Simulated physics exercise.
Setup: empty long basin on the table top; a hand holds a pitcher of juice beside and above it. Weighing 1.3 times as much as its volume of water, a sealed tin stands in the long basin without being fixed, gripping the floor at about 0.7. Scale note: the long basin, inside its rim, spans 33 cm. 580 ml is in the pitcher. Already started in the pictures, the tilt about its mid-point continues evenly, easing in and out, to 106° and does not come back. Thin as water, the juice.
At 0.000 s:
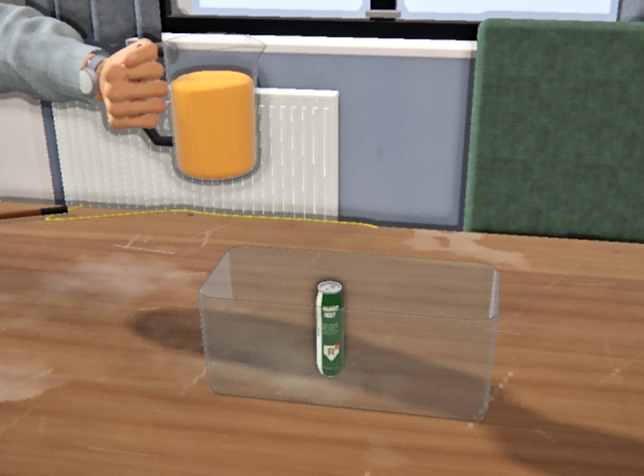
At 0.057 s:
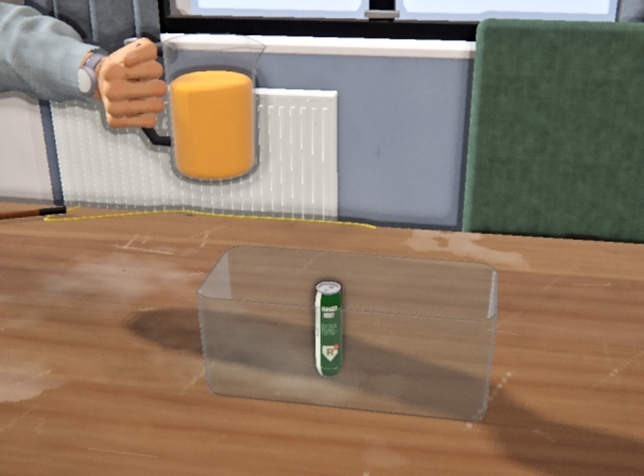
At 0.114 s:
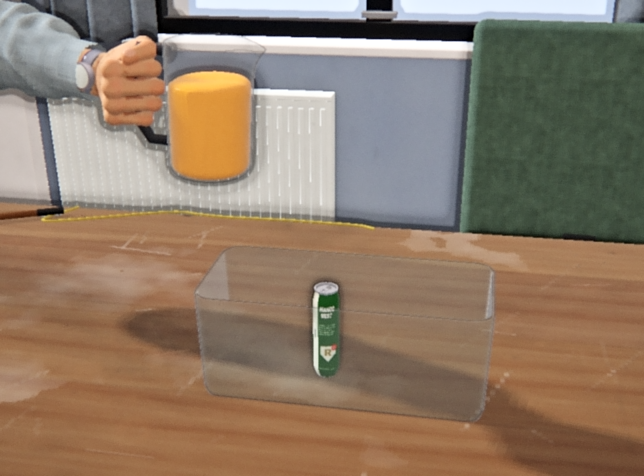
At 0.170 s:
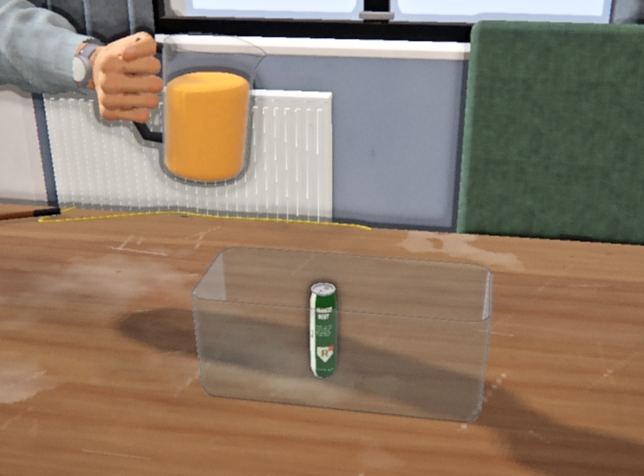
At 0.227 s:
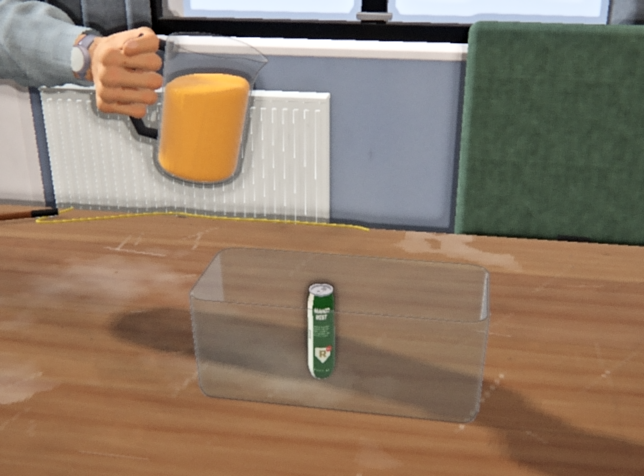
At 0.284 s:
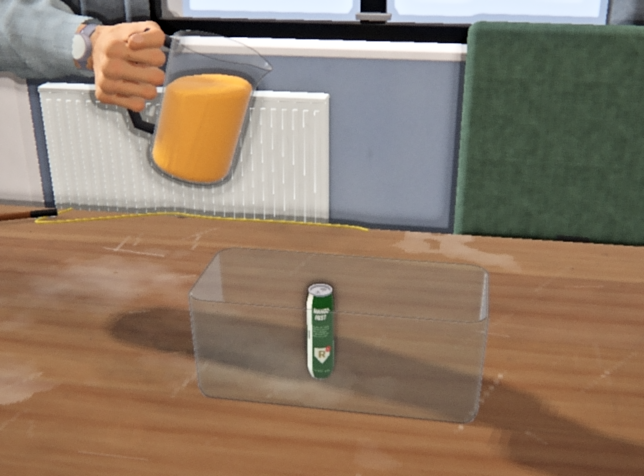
A hand slowly tilts a pitcher of orange juice rightward above a clear basin holding a green can.
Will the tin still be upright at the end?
Yes.
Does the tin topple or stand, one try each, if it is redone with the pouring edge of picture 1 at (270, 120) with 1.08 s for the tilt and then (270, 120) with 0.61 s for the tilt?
First it tips over; then it tips over.
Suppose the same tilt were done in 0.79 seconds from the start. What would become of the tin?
Outcome - the tin remains standing.
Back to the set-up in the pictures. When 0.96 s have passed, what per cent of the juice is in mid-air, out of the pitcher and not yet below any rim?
Near 30 percent.
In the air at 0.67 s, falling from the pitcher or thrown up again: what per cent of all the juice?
My guess is roughly 10 %.
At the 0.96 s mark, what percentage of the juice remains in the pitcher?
38 in a hundred, give or take.
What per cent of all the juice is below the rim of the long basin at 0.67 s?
Roughly 0 per cent.
Then, 0.67 s in, the tilt is 73° and 91 per cent is still to pour; the tin stands where it began.
Then, 0.96 s in, the tilt is 103° and 38 per cent is still to pour; the tin stands where it began.
Then, 1.26 s in, the tilt is 106° and 4 per cent is still to pour; the tin stands where it began.
Then, 1.58 s in, the tilt is 106° and 0 per cent is still to pour; the tin stands where it began.
Finally, the tin stands where it began.
